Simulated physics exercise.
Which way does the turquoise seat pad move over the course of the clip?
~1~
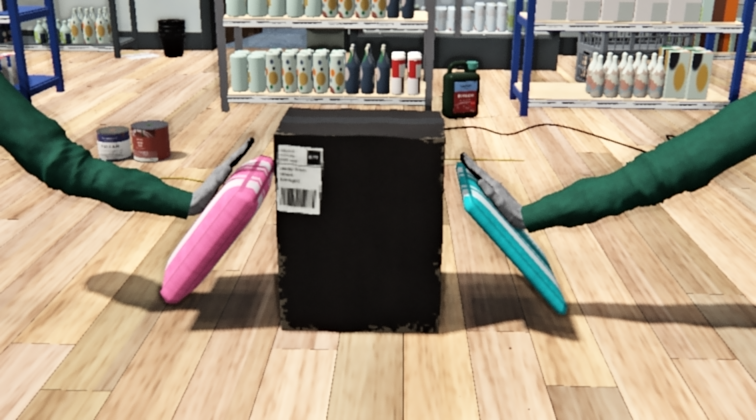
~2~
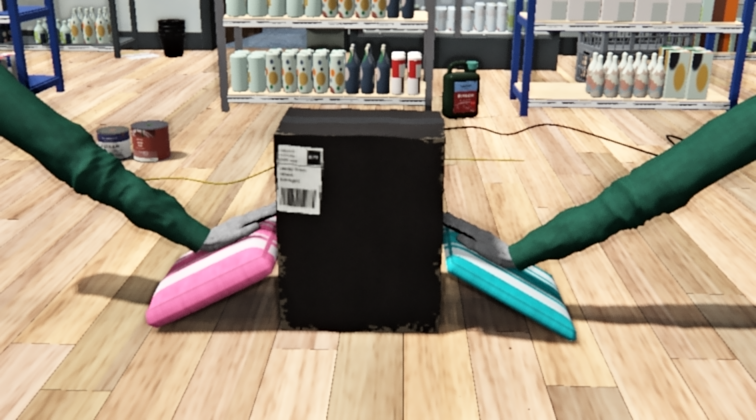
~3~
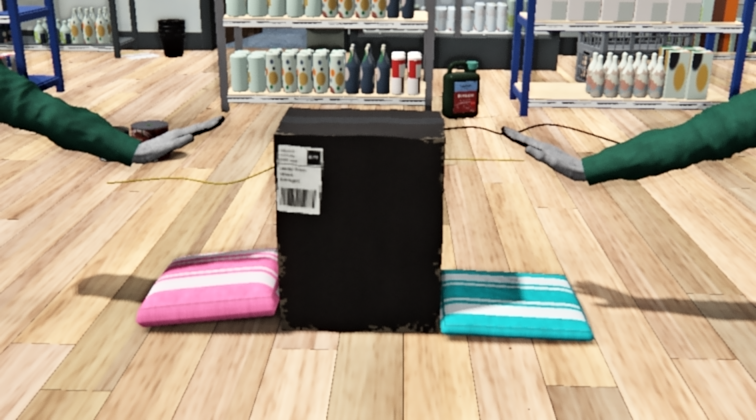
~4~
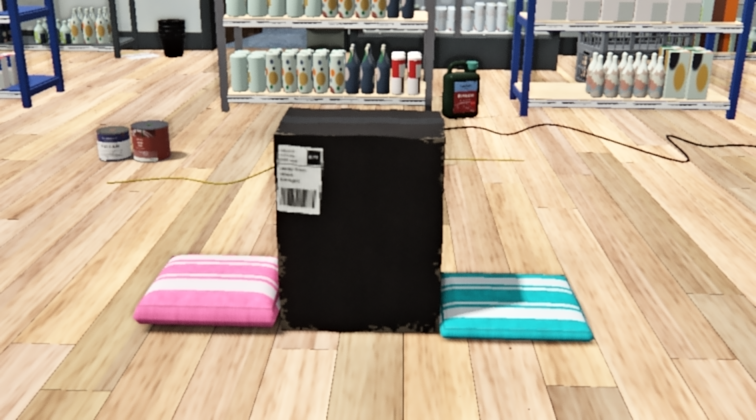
It moves down, sliding from its leaning position beside the black box until it lies flat on the floor.
